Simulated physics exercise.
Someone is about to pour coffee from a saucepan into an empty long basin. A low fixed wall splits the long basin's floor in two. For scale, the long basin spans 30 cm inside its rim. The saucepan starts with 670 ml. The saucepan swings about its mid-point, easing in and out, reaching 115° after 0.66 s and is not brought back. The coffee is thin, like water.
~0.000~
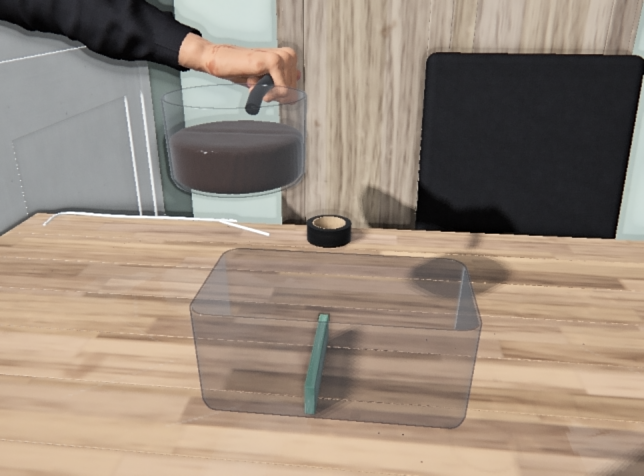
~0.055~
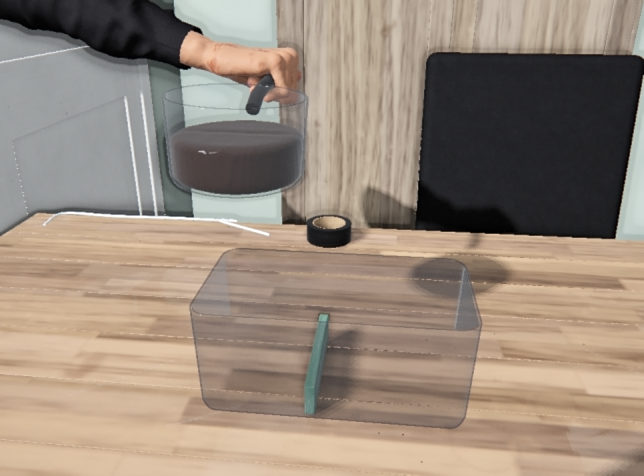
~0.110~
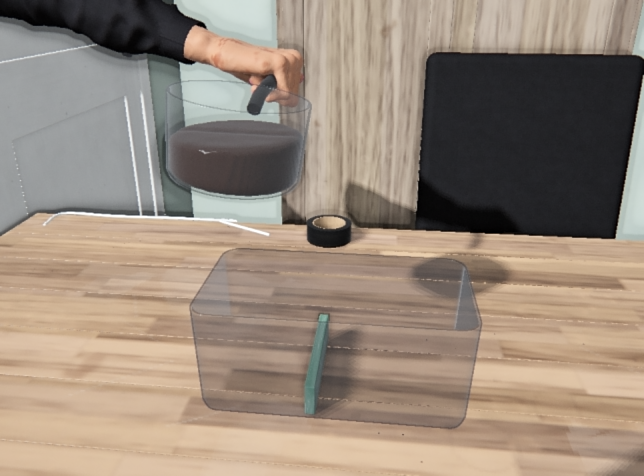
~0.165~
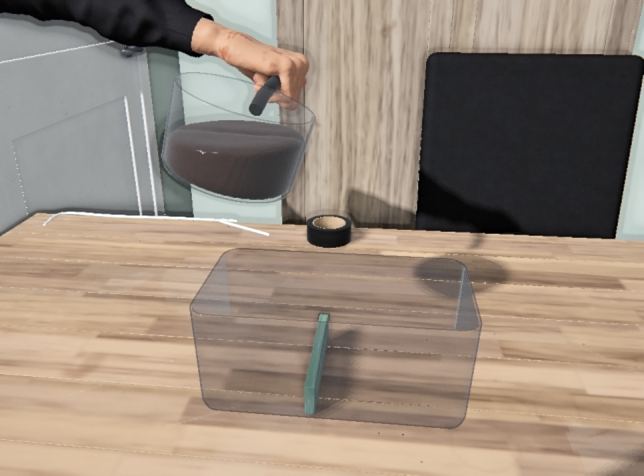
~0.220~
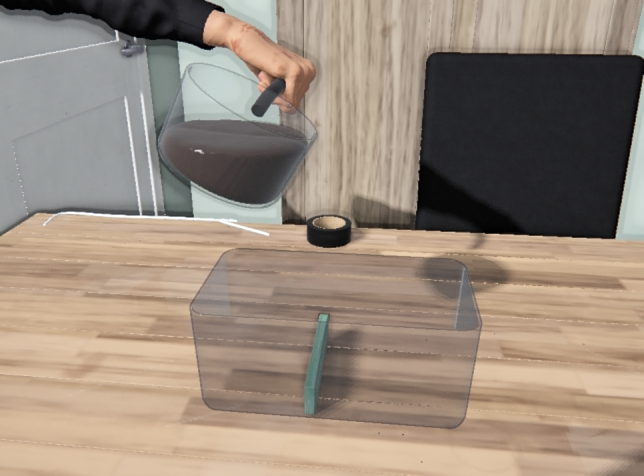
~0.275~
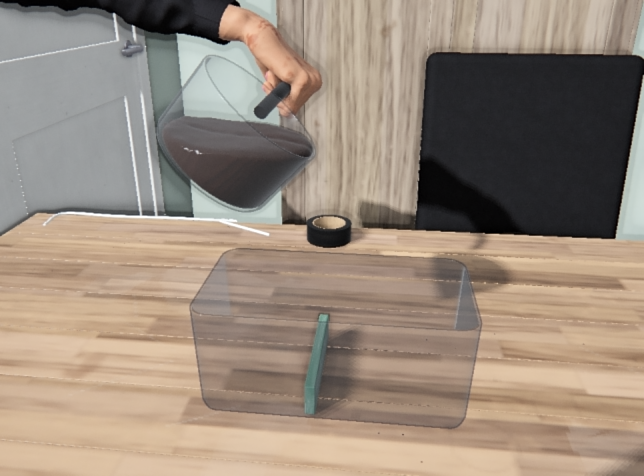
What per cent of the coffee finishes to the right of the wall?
Roughly 83 per cent is past the wall.
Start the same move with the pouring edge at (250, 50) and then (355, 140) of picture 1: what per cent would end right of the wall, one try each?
In turn about 40 and 90 per cent.
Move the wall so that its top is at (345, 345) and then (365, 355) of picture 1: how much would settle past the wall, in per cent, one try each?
In turn about 45 and 25 per cent.
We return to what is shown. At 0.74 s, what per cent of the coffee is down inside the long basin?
Some 86 per cent.
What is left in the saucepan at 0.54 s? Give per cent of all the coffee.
About 28 per cent.
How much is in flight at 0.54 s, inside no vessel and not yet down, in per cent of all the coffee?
Some 50 per cent.
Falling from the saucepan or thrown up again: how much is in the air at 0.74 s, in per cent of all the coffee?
Near 10 in a hundred.
After 0.54 s the tilt is 106° and 28 per cent is still to pour, 0 is left of the wall and 23 right of it.
After 0.74 s the tilt is 115° and 5 per cent is still to pour, 13 is left of the wall and 72 right of it.
After 0.94 s the tilt is 115° and 0 per cent is still to pour, 15 is left of the wall and 83 right of it.
After 1.16 s the tilt is 115° and 0 per cent is still to pour, 15 is left of the wall and 83 right of it.
In the end 15 per cent lies left of the wall, 83 right of it and 2 outside.
